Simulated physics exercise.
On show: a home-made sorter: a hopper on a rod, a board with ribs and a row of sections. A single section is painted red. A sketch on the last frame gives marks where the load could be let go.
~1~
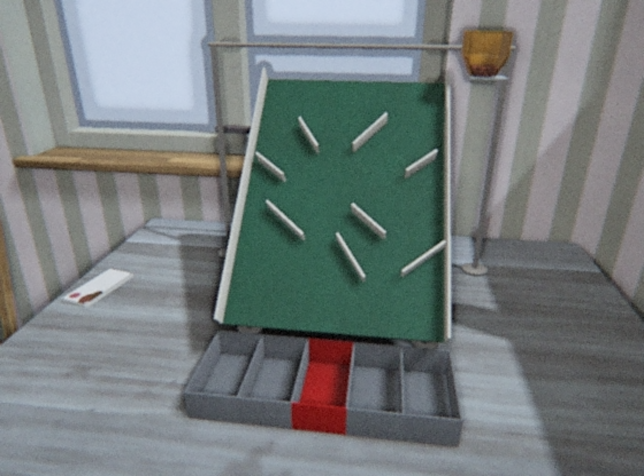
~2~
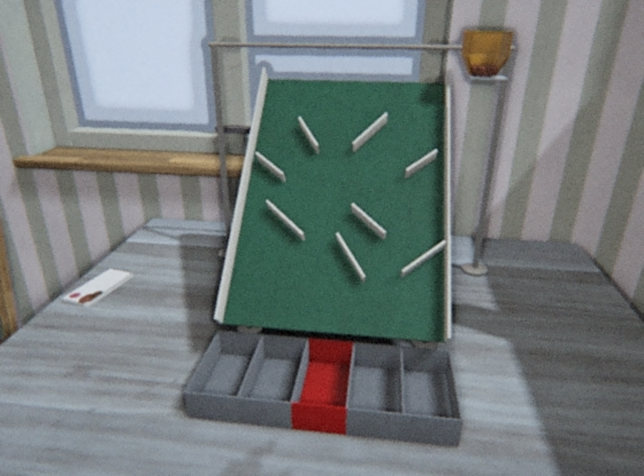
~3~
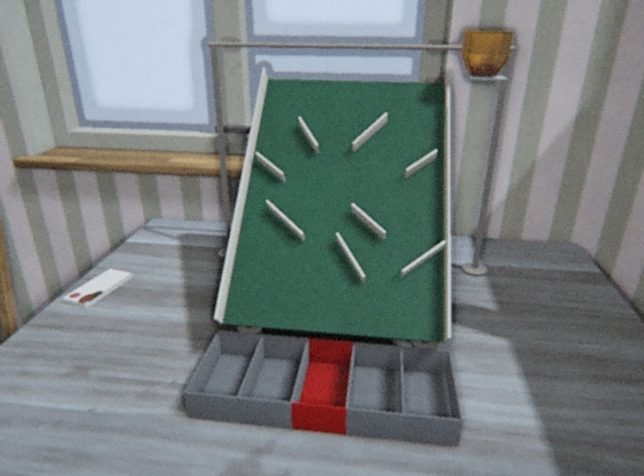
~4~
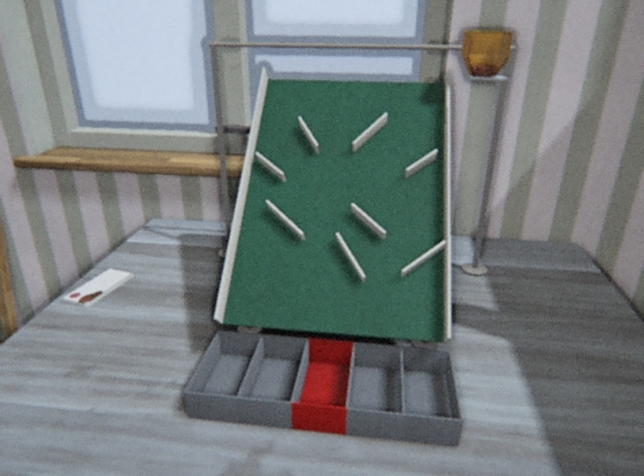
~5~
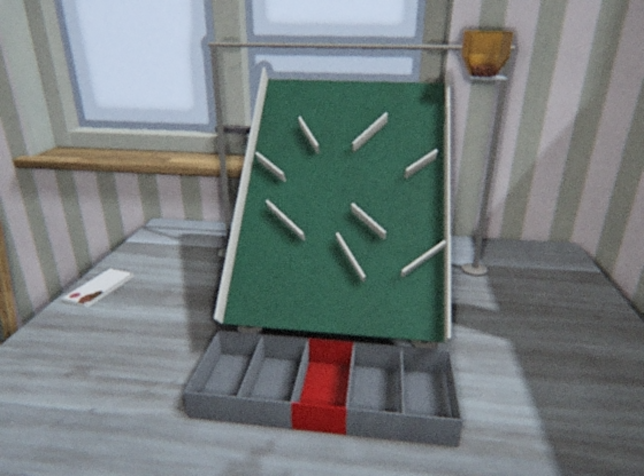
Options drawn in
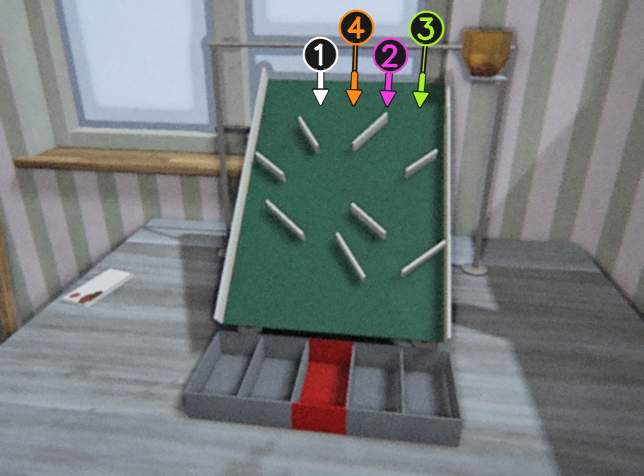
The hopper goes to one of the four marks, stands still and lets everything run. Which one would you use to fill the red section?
Mark 4 does it best.
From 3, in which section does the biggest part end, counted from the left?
The fourth from the left.
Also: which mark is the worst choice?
Here it is mark 3.
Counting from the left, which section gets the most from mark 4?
The third from the left.
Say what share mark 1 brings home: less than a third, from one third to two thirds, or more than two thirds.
It is less than a third.
On the marked copy, mark 1 meets the board at (320, 99); mark 2 meets the board at (387, 100); mark 3 meets the board at (420, 101); mark 4 meets the board at (353, 99).
If 1 is chosen, about a quarter in the red section, about two thirds in other sections, a small part outside the box.
If 2 is chosen, about half in the red section, about half in other sections.
If 3 is chosen, a small part in the red section, nearly all in other sections.
If 4 is chosen, about two thirds in the red section, about a third in other sections.
